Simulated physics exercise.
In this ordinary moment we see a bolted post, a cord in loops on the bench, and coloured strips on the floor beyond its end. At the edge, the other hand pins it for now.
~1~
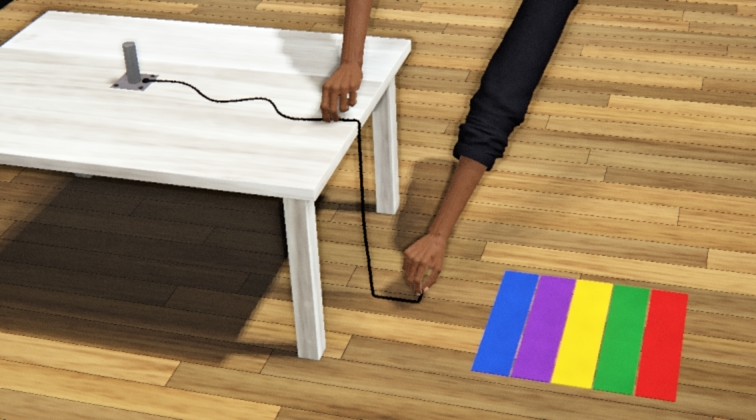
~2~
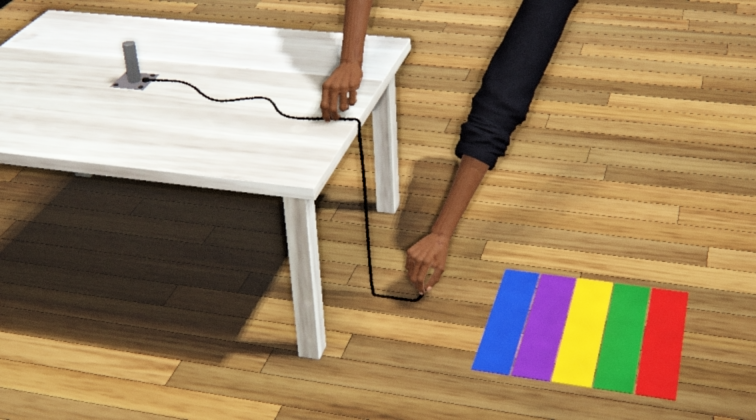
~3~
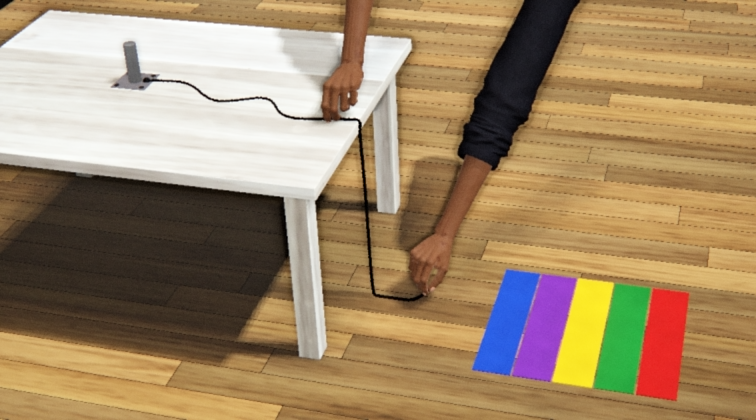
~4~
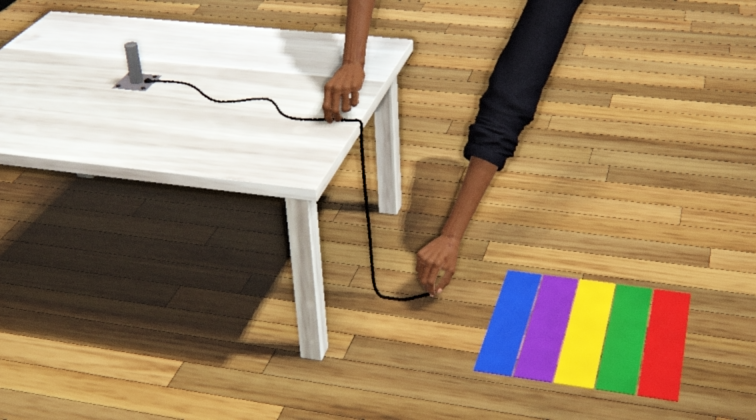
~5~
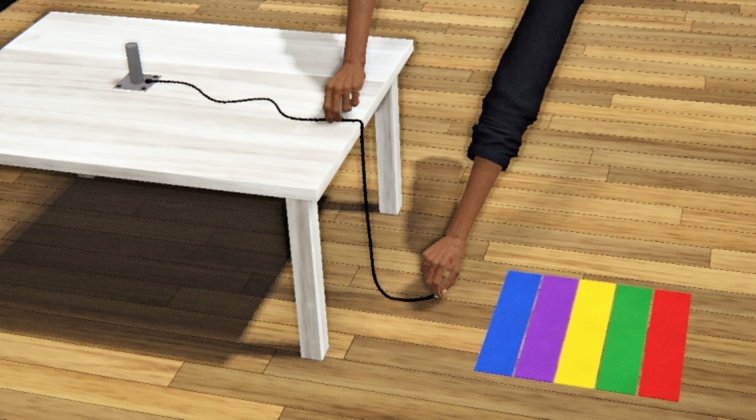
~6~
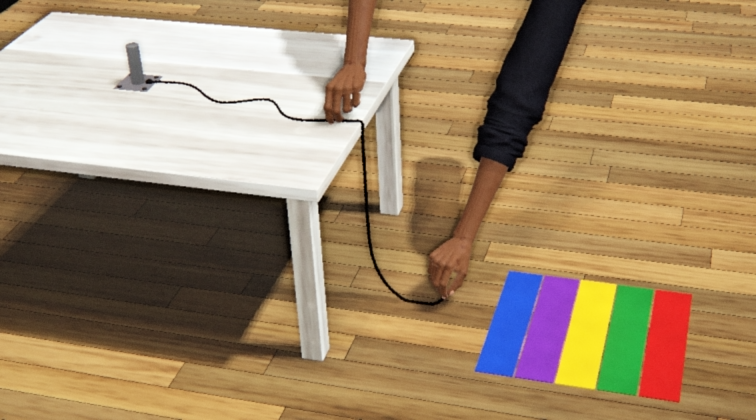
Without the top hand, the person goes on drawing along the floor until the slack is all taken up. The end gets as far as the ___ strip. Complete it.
The end gets as far as the yellow strip.
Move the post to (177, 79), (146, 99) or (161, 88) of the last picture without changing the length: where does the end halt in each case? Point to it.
Try by try: (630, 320), (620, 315) and (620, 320).
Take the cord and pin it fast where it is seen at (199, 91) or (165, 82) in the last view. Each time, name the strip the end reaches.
In order, yellow and yellow.
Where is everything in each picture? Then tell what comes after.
In the first picture, end (422, 290); blue (496, 354); purple (536, 359); yellow (576, 365); green (616, 371); red (658, 378).
In the second picture, end (425, 290); cord through (182, 82) (234, 100) (291, 117) (360, 142) (366, 212) (371, 282).
In the third picture, end (428, 290).
In the fourth picture, end (435, 292); cord through (184, 83) (236, 101) (293, 119) (362, 143) (368, 213) (374, 283).
In the fifth picture, end (440, 292).
In the sixth picture, end (447, 294); cord through (185, 84) (237, 102) (295, 119) (363, 143) (367, 213) (386, 283).
Early on, end near (522, 304); over blue.
Midway, end near (563, 309); over purple.
At the end of the slack, end near (586, 313); over yellow. Over yellow.
